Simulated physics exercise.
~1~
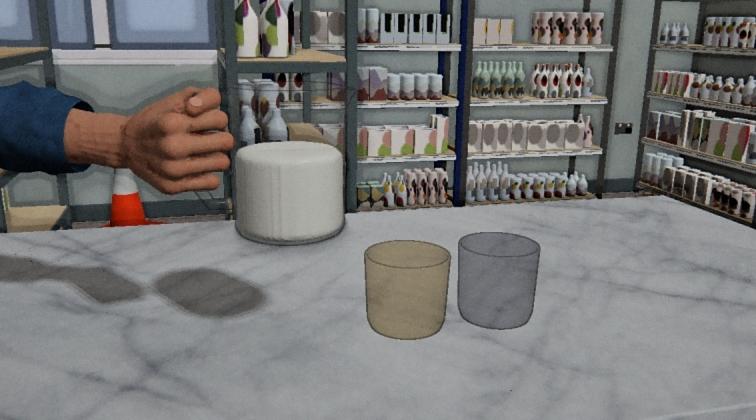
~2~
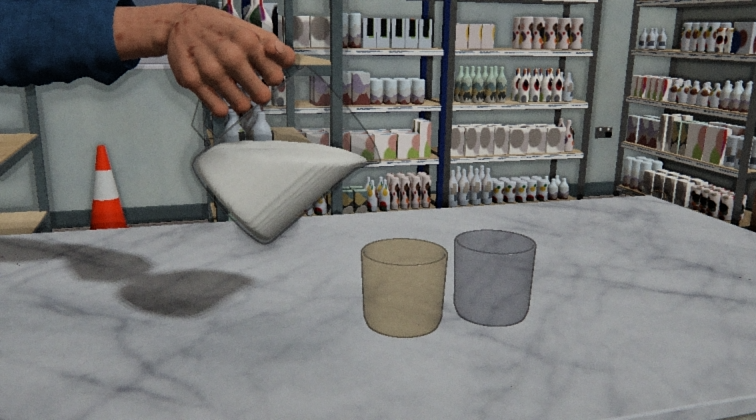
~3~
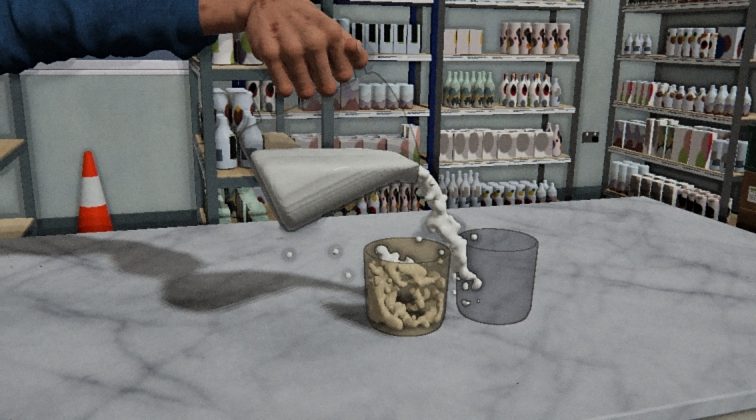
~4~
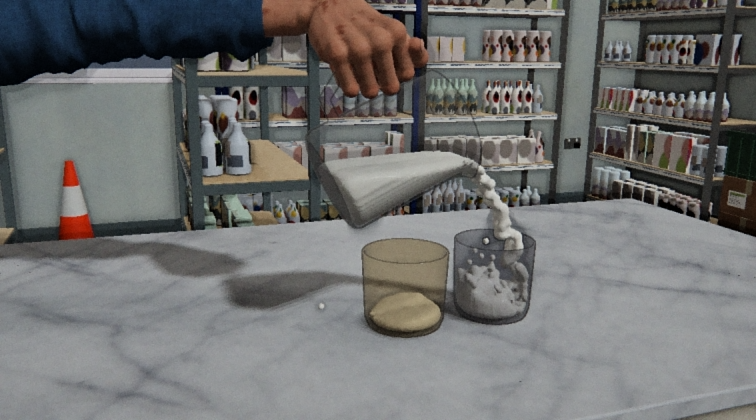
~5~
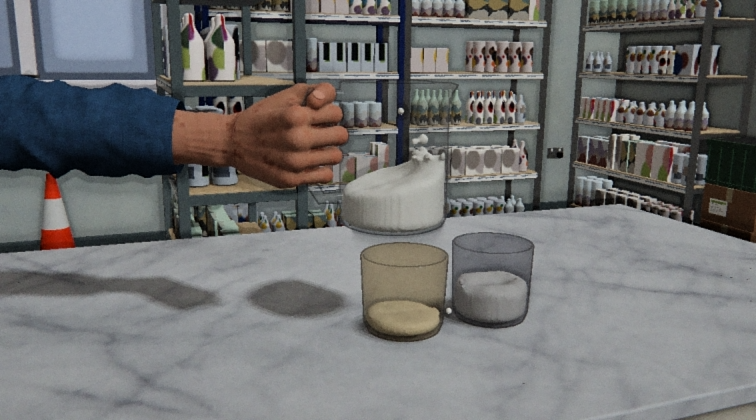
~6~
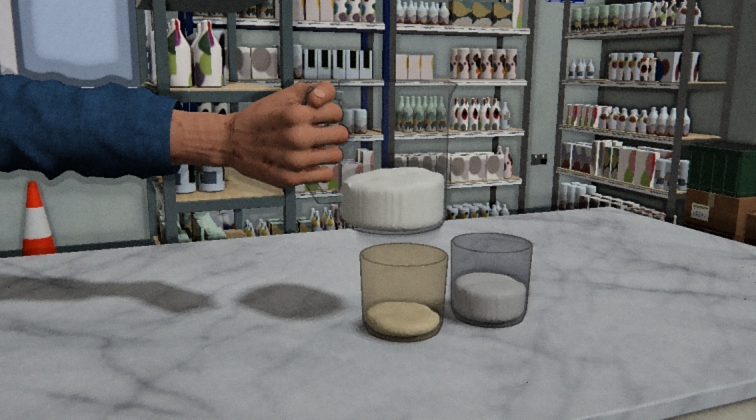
In a storeroom or shop lined with shelves of bottles and boxes, the view looks slightly down on a pale marble-topped counter and drifts gently sideways. Two empty see-through mugs stand side by side, amber on the left and grey on the right, while a sleeved hand hovers by a clear pitcher of white milk. The pitcher tips rightward and milk streams out, first into the amber mug, then into the grey one as it travels right, with stray drops scattering. It swings back upright, still holding milk, leaving a shallow layer in the left mug and more in the right.
